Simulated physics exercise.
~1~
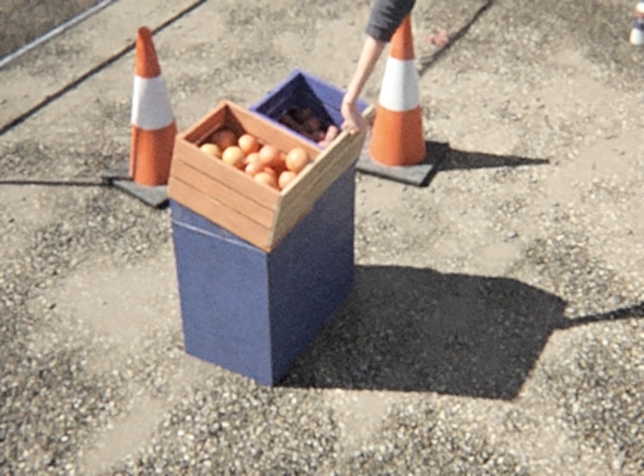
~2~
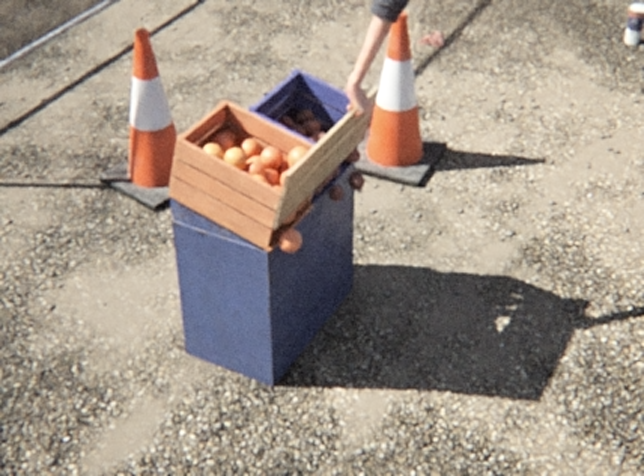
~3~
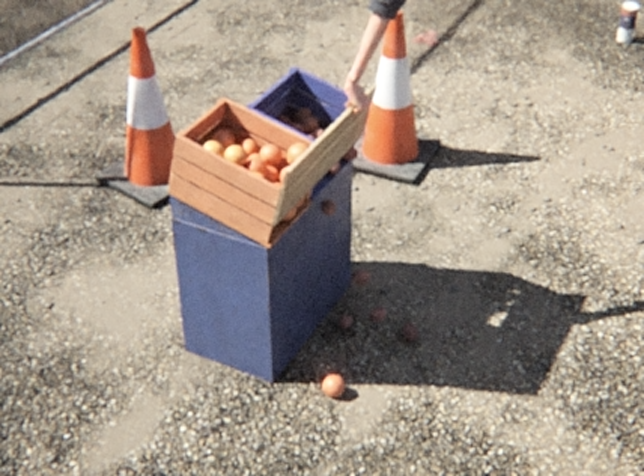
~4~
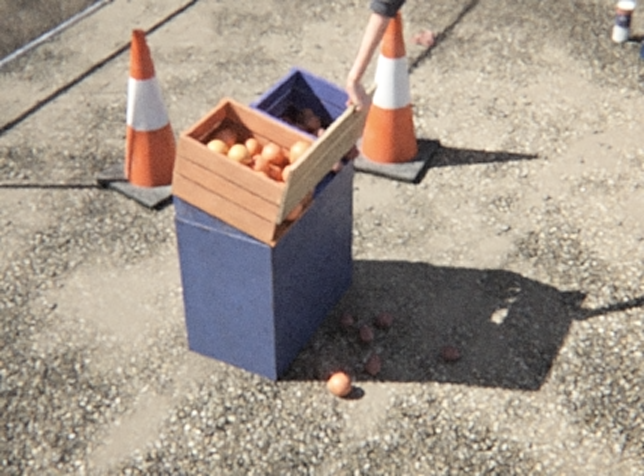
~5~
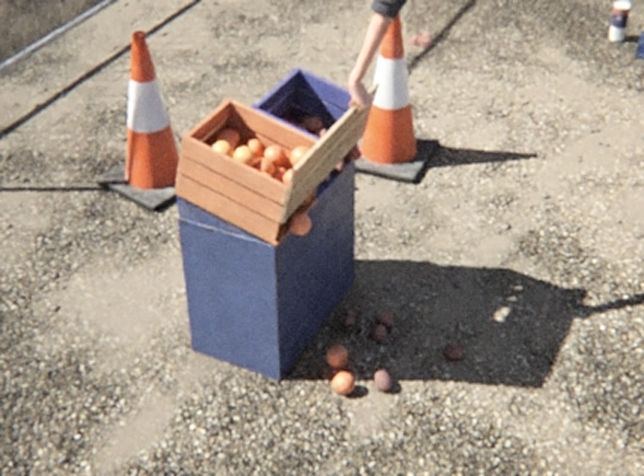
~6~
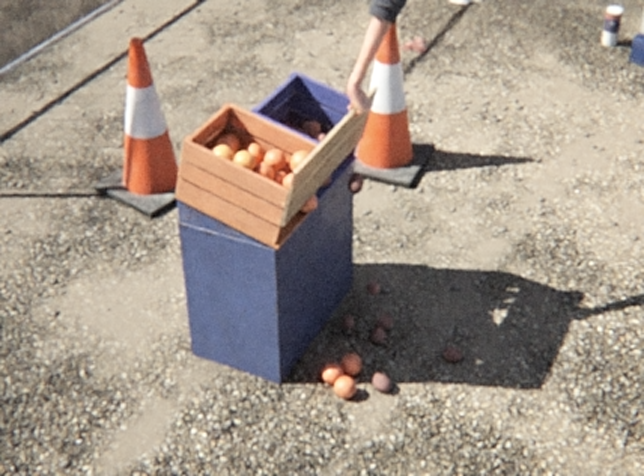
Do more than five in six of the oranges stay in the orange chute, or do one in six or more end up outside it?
More than five in six of the oranges stay in the orange chute. Only three drop to the ground, which is fewer than one in six.
